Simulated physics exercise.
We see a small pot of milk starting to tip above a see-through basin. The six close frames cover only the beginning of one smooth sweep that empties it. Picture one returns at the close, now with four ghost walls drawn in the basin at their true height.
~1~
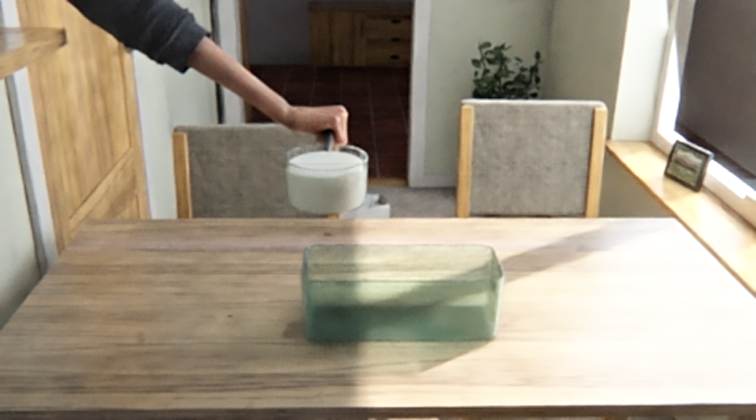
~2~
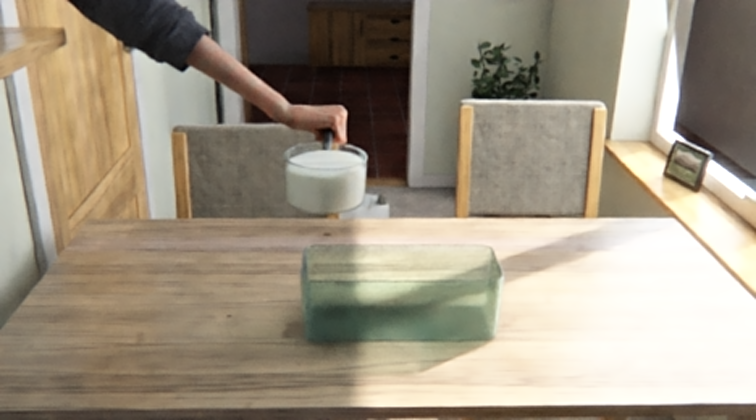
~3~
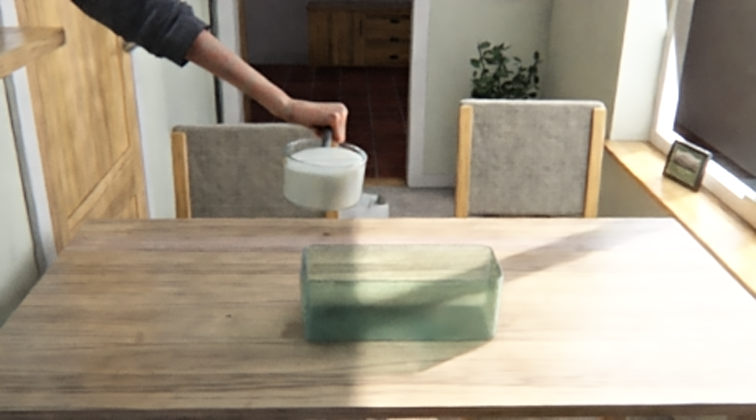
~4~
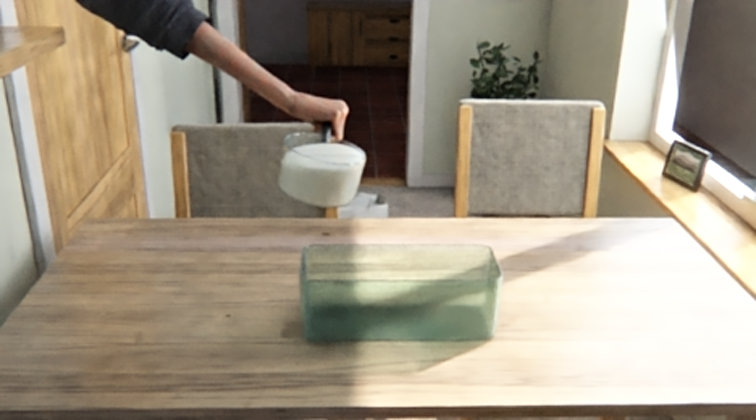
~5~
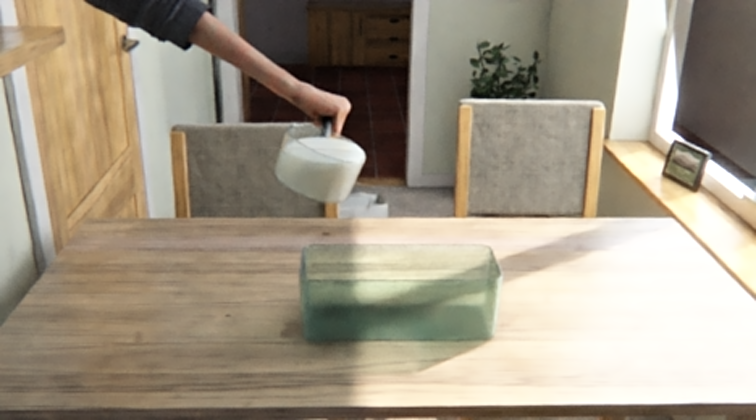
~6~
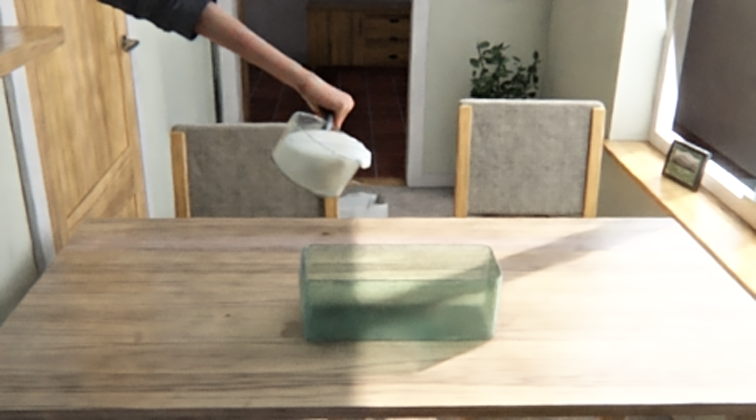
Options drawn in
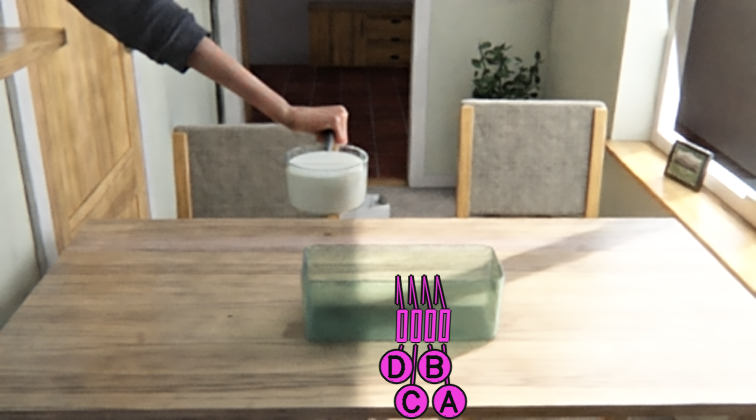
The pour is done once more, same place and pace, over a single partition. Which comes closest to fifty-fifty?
Best: A.
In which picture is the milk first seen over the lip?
In picture 5.
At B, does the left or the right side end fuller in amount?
The right one.
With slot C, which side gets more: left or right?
The right one.
On the marked copy, A at (443, 345); B at (429, 345); C at (415, 345); D at (401, 345).
With A, about 49 % ends left of the wall and 47 % right of it; 3 % is lost outside.
With B, about 26 % ends left of the wall and 72 % right of it.
With C, about 12 % ends left of the wall and 87 % right of it.
With D, about 7 % ends left of the wall and 91 % right of it.
